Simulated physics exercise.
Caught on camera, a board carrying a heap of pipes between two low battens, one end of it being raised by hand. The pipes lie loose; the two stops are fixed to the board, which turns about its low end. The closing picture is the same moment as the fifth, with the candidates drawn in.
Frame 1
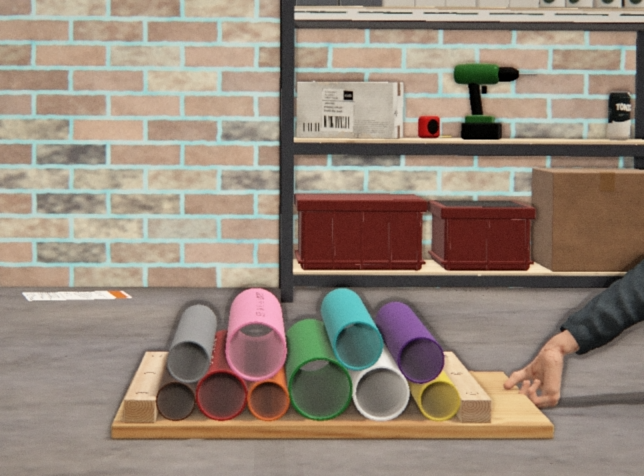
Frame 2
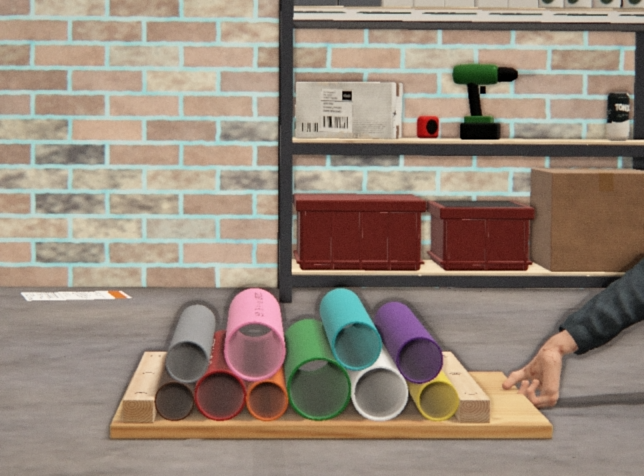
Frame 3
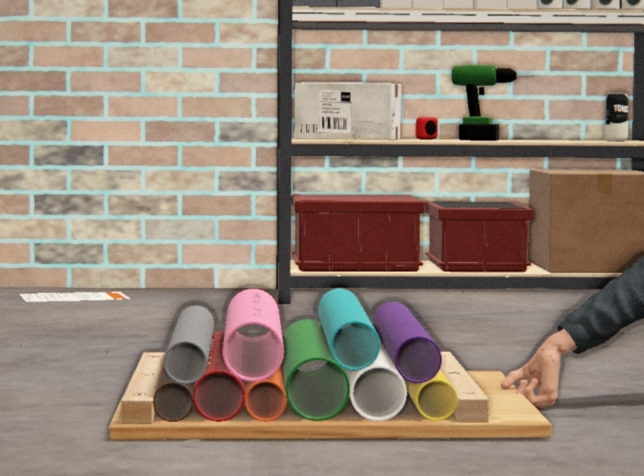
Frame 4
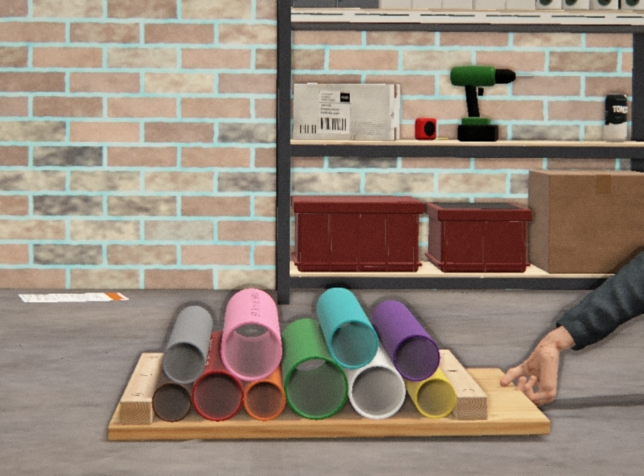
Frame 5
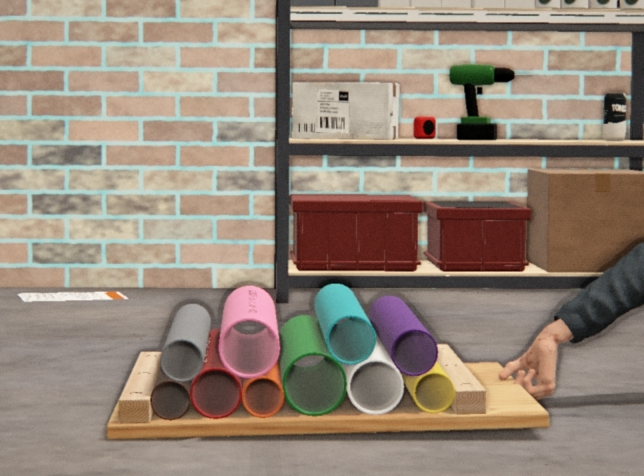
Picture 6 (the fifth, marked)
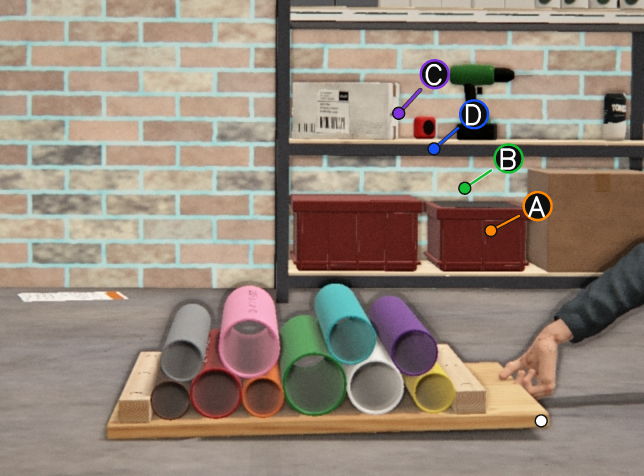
A pile of colorful pipes sat stacked between two low battens on a wooden board, barely shifting, while a hand from the right held the board's end and the view drifted very slightly.
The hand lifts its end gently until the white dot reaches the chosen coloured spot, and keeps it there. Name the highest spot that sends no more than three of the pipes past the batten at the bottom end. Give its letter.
It can be raised to D.
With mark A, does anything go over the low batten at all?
Yes, at A.
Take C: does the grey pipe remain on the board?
No, with C.
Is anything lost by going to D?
Yes.
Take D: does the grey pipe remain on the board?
The grey pipe: No.
On the marked copy, A at (491, 231); B at (465, 188); C at (399, 114); D at (434, 149); the white dot at (541, 421).
Taking D. A third of the way, board at 21°.
Two thirds of the way, board at 40°.
When it is over, board at 41°, three over the low batten (pink, grey, turquoise).
As for the rest, A one over the low batten (grey); B one over the low batten (grey); C four over the low batten (purple, pink, grey, turquoise).
